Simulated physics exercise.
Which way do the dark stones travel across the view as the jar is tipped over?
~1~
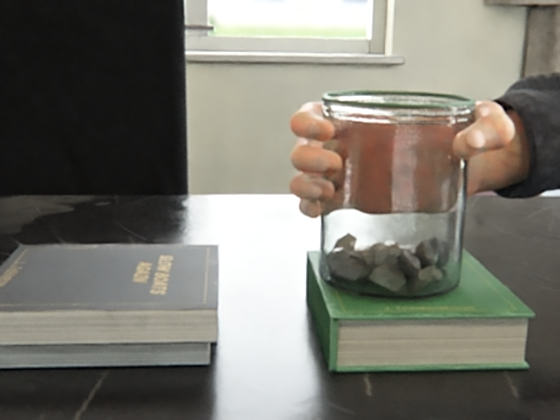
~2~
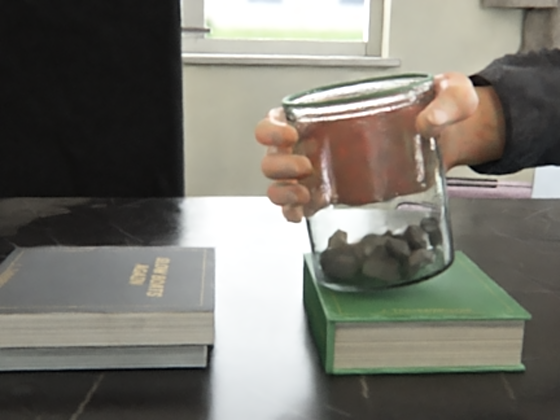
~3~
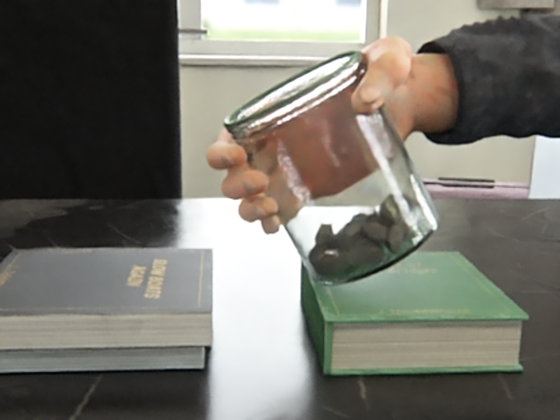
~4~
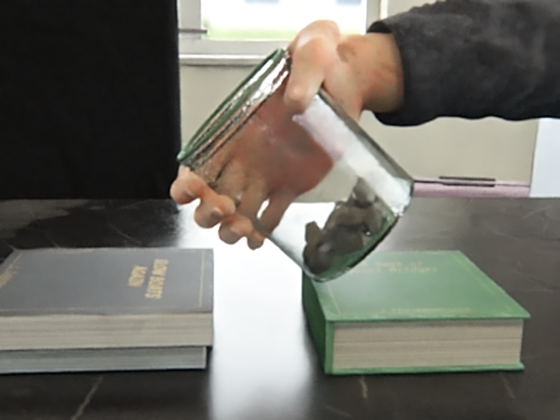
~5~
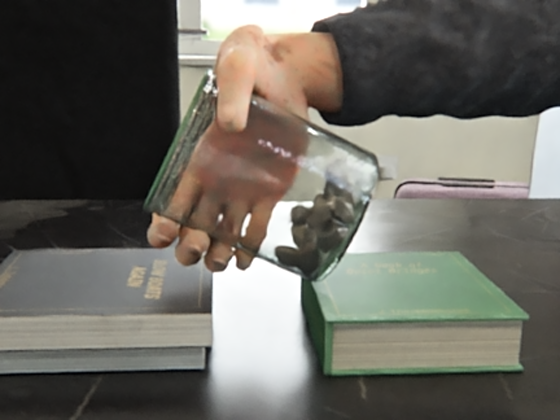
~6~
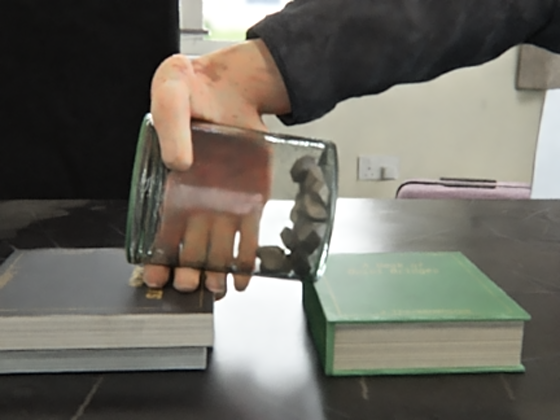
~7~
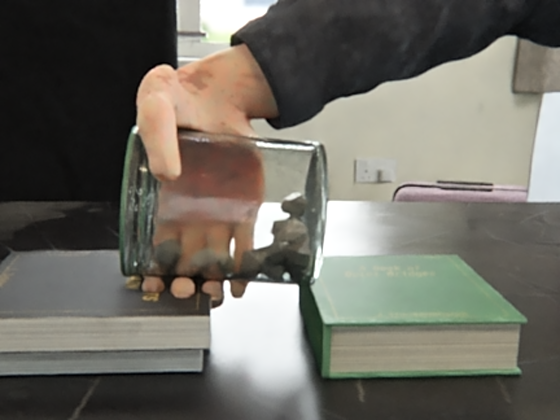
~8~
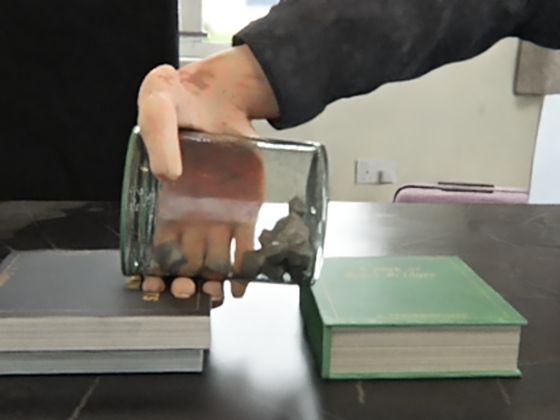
The stones move to the left, staying inside the jar as the hand tips it over.
A hand tips a glass jar leftward onto its side, and the dark stones stay inside.
